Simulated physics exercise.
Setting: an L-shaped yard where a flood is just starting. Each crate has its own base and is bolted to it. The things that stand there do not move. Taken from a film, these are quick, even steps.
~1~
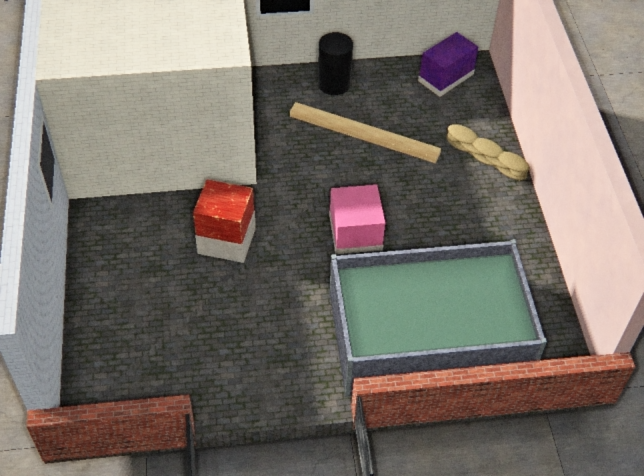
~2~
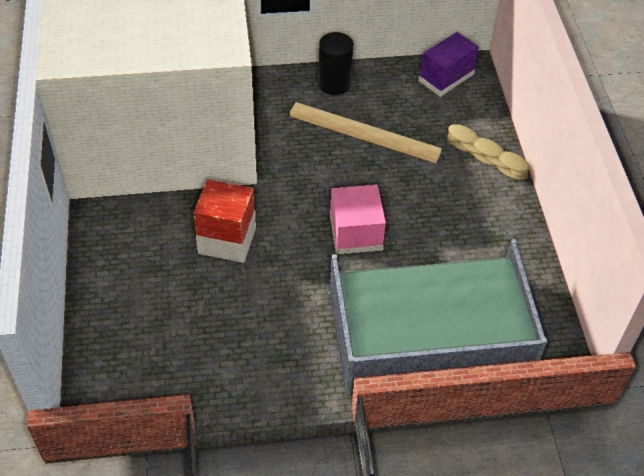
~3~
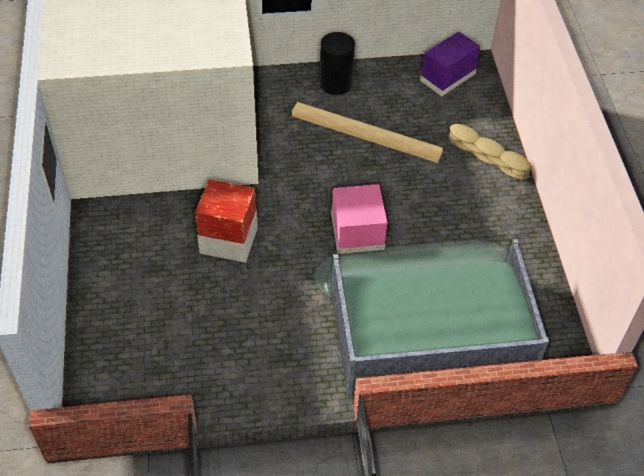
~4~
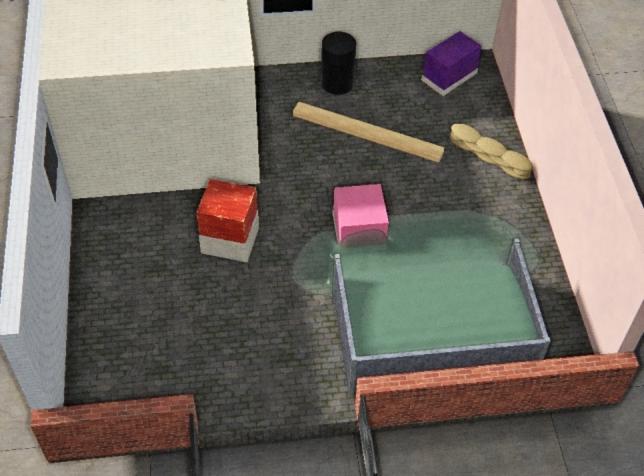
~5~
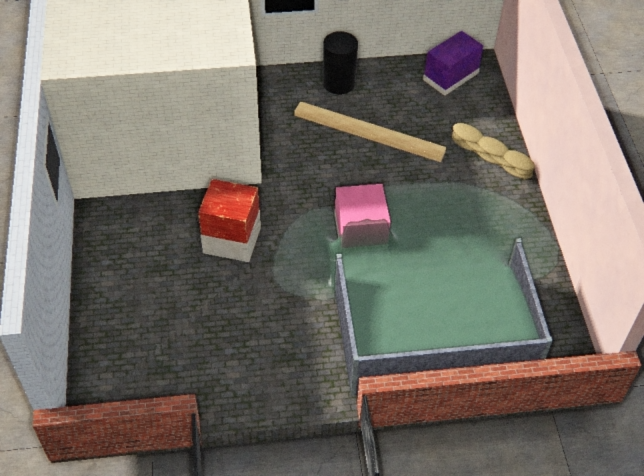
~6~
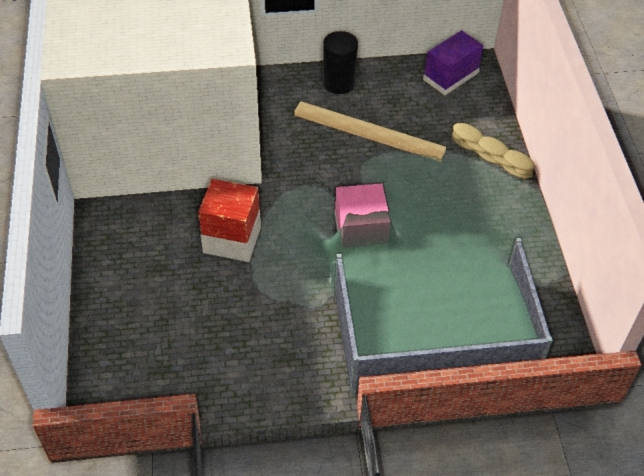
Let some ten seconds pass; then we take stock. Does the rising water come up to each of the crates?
Result: The purple crate doesn't remain clear of the water all along. The pink crate doesn't remain clear of the water all along. The red crate remains clear of the water all along.
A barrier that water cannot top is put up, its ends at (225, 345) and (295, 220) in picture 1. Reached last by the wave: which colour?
The crate marked red.
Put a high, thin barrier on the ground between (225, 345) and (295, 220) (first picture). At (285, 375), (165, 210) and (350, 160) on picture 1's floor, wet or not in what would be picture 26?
As listed: Covered, clear, under water.
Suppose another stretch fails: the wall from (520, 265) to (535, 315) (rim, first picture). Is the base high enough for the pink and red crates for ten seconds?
Pink stays untouched; red stays untouched.
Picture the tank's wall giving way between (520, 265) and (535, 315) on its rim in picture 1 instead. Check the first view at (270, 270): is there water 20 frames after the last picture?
Short version: Spared.
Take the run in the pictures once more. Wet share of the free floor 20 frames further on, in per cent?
The answer is around 80 per cent.
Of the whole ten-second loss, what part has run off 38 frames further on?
My figure: 0 percent.
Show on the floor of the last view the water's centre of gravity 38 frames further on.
I'd say around (361, 210).
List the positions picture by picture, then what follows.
In the first frame, the open tank at (435, 302) is whole and still.
In the second frame, water pours out on the open tank's far side and has run to a hidden place.
In the third frame, the front is at a hidden place, out from the gap on the open tank's far side.
In the fourth frame, the front is at (526, 243), out from the gap on the open tank's far side.
In the fifth frame, water pours out on the open tank's far side and has run to (300, 221).
In the sixth frame, the front is at (286, 196), out from the gap on the open tank's far side.
A moment on, water covers 45 % of the floor; the purple crate water round its plinth, the pink crate water round its plinth, the red crate water round its plinth.
Next, water covers 70 % of the floor; the purple crate water round its plinth, the pink crate water round its plinth, the red crate water round its plinth.
Then, water covers 80 % of the floor; the purple crate water round its plinth, the pink crate water round its plinth, the red crate water round its plinth.
Later, water covers 95 % of the floor; the purple crate water round its plinth, the pink crate water round its plinth, the red crate water round its plinth.
In the end, water covers 95 % of the floor; the purple crate was topped, the pink crate was topped, the red crate stayed above the water.
